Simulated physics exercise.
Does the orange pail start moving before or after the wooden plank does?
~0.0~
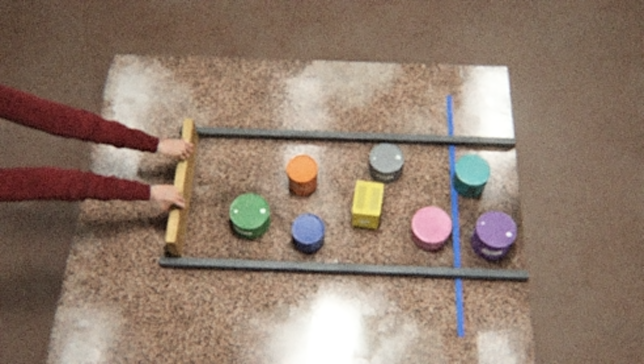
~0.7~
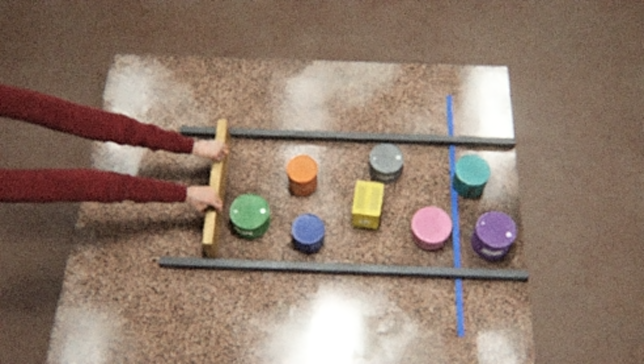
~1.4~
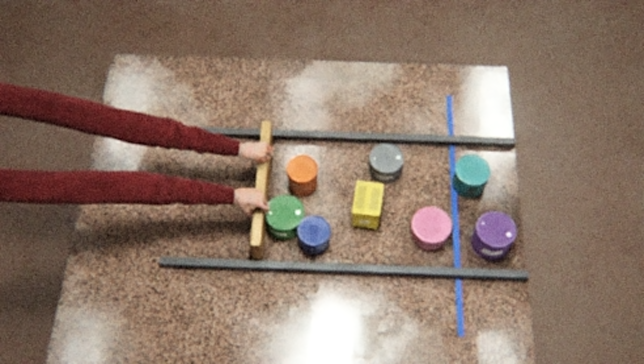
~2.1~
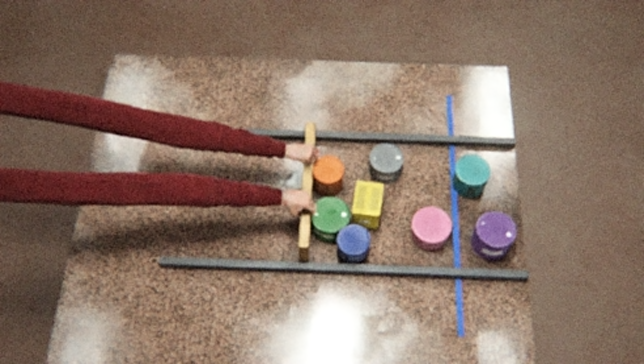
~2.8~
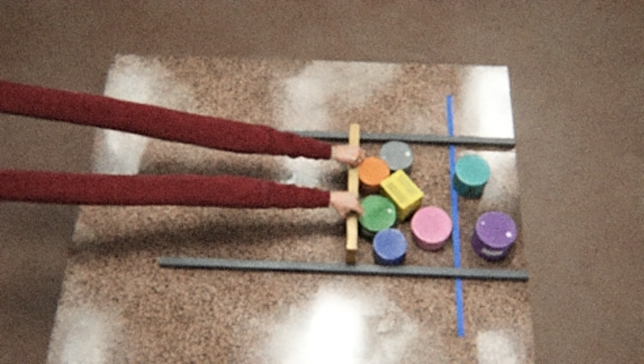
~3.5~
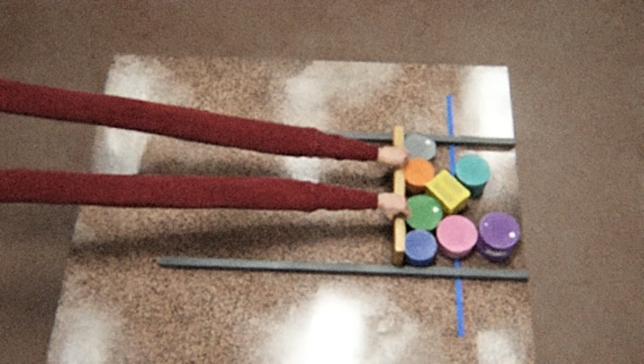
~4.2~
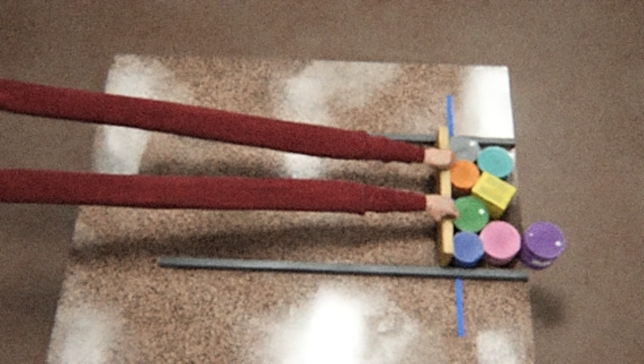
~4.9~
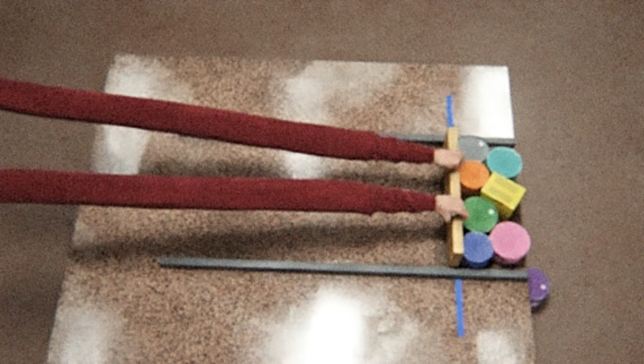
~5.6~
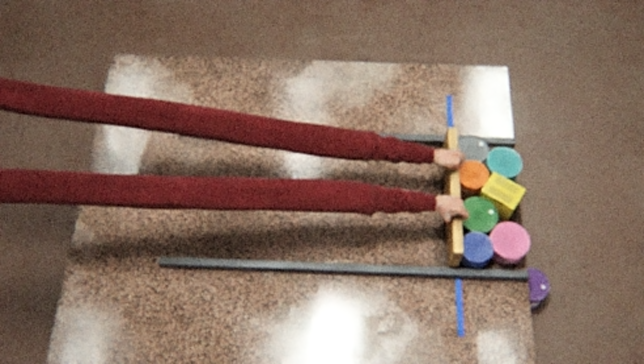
The orange pail starts moving after the wooden plank. The plank is already sliding to the right while the pail is still sitting in its place.
